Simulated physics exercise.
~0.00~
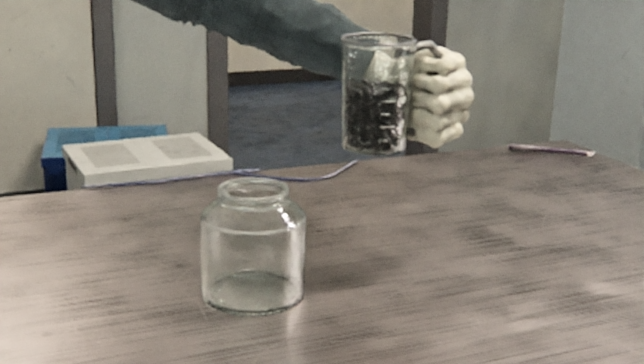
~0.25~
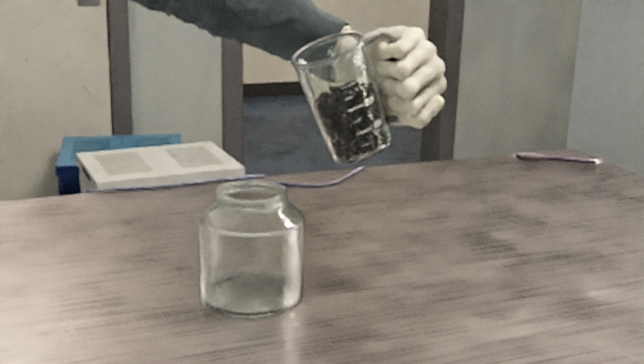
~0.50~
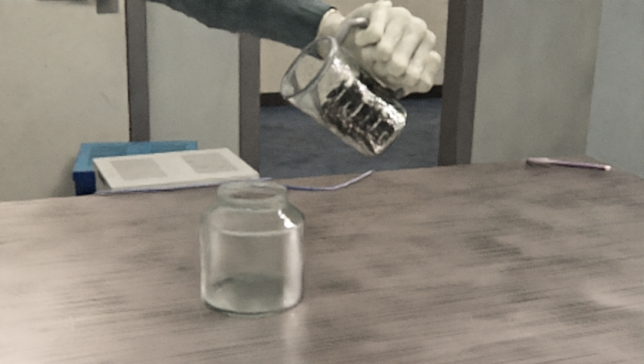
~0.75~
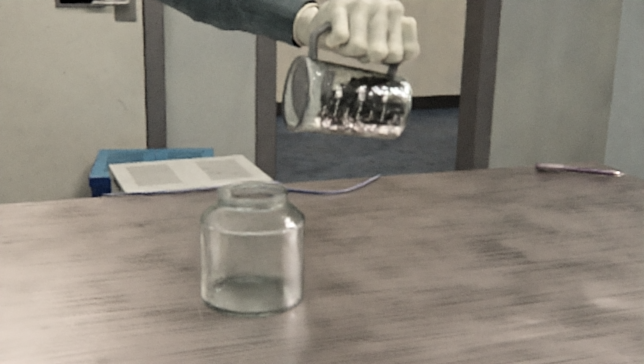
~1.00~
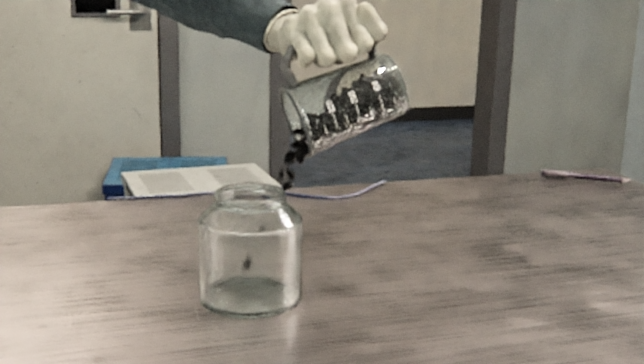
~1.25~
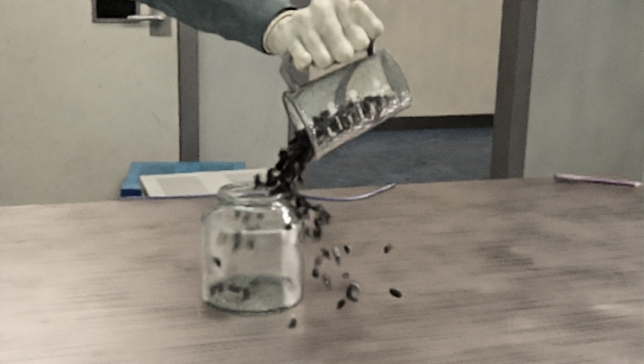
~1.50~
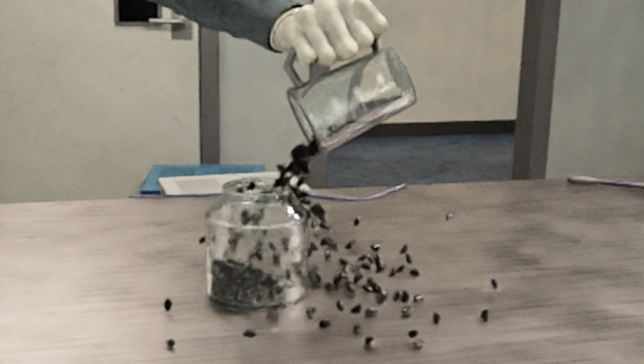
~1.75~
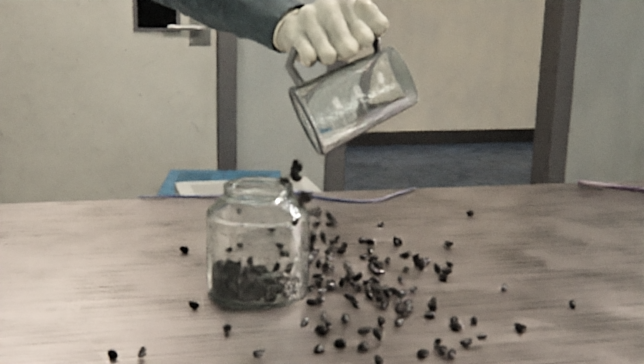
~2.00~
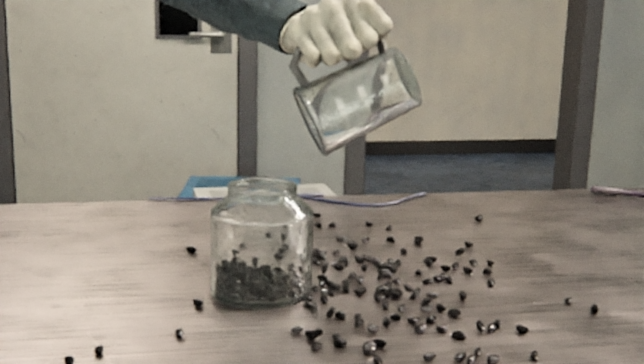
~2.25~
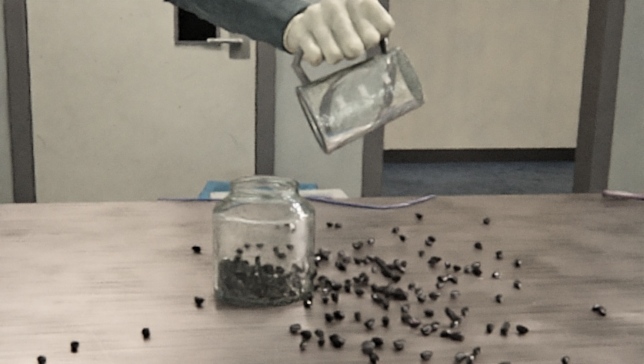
To begin with, a pale hand at the end of a dark sleeve holds a glass cup of small black beans upright above a wooden table, behind and to the right of an open, empty glass jar. The hand tips the cup leftward over the jar, and the first beans slide from its rim. The stream thickens, with some beans dropping into the jar while many others miss and scatter across the tabletop. The view drifts slightly sideways throughout. Finally the cup hangs tilted and looks empty, the jar is partly filled, and most beans lie strewn on the table, mainly to the right.
